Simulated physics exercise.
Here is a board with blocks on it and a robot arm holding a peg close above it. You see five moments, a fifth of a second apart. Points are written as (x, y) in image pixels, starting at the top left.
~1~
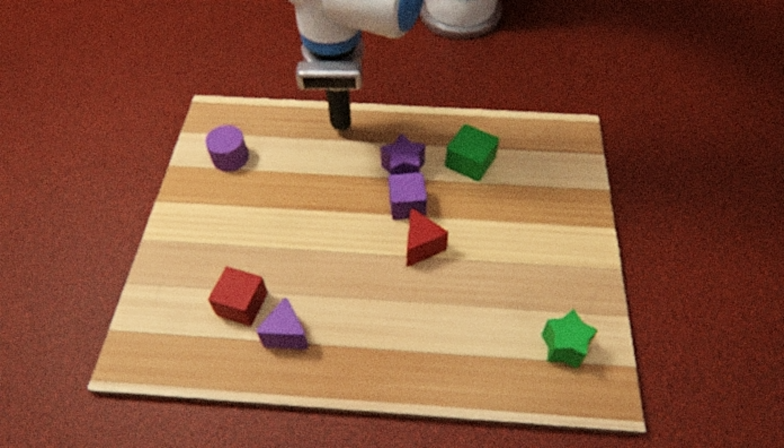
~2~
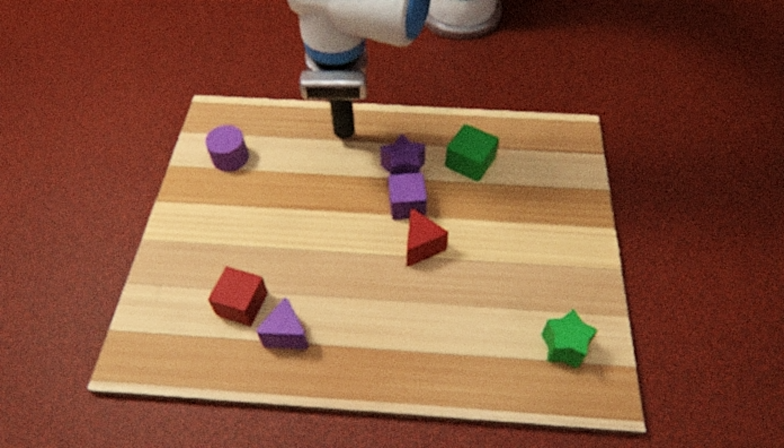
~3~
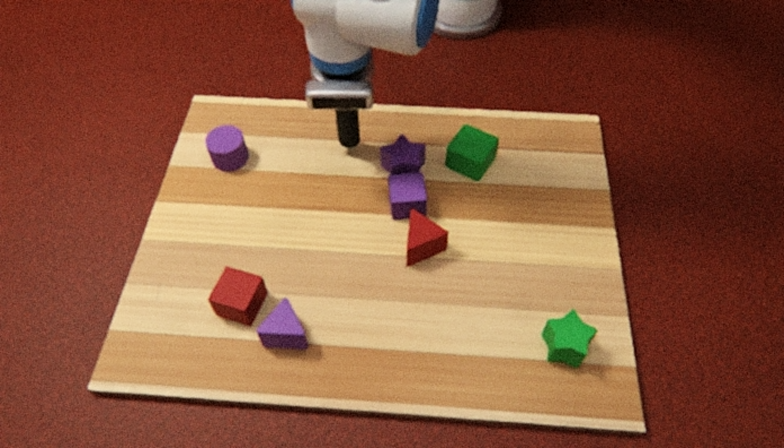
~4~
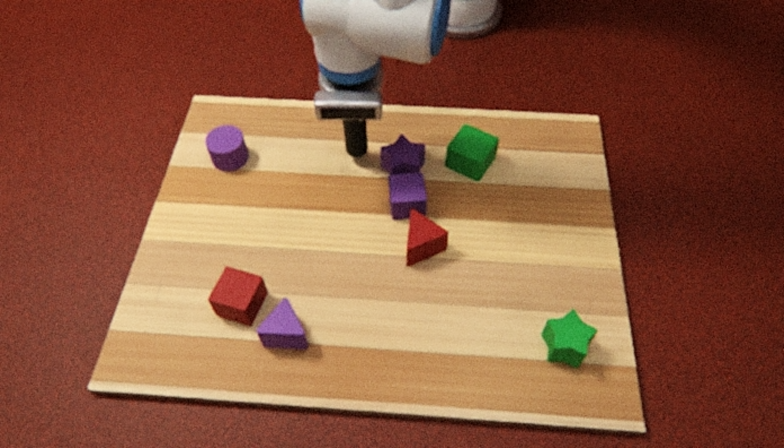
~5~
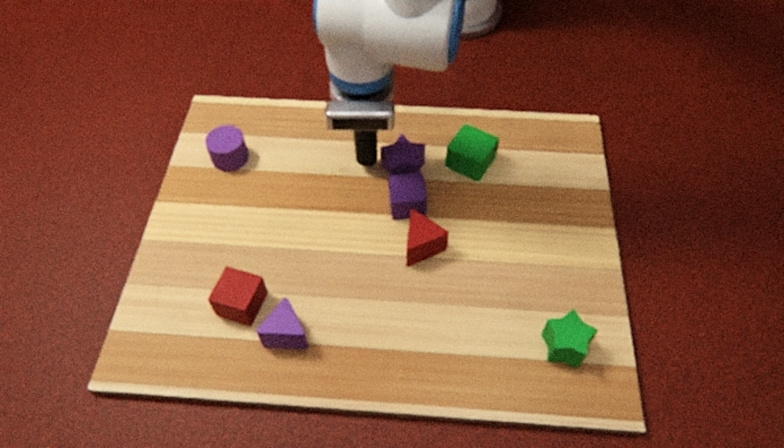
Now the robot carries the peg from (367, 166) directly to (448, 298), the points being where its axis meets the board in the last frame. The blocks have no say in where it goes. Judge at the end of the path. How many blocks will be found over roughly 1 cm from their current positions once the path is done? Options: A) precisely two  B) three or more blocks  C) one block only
Correct choice: A.
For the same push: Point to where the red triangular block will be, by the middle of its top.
The point I'd pick in the picture is (476, 273).
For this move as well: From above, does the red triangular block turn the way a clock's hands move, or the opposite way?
Viewed from overhead, the red triangular block winds up turned anticlockwise.
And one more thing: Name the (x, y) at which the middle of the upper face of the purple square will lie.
At roughly (445, 213).
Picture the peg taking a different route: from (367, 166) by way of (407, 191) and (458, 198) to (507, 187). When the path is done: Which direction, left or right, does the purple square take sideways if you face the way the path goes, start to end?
To the path's right.
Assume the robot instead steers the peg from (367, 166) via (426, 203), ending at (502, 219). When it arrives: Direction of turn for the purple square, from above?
Its spin: Clockwise.
The first path, step by step. One third of the way, peg (392, 199); purple square (425, 200), turned 25° anticlockwise; red triangular block (430, 239), turned 20° clockwise.
Two thirds of the way, peg (420, 244); purple square (445, 213), turned 100° anticlockwise; red triangular block (443, 249), turned 50° clockwise.
At the end, peg (449, 291); purple star block not moved; purple square (445, 213), turned 100° anticlockwise; red triangular block (476, 273), turned 20° anticlockwise.
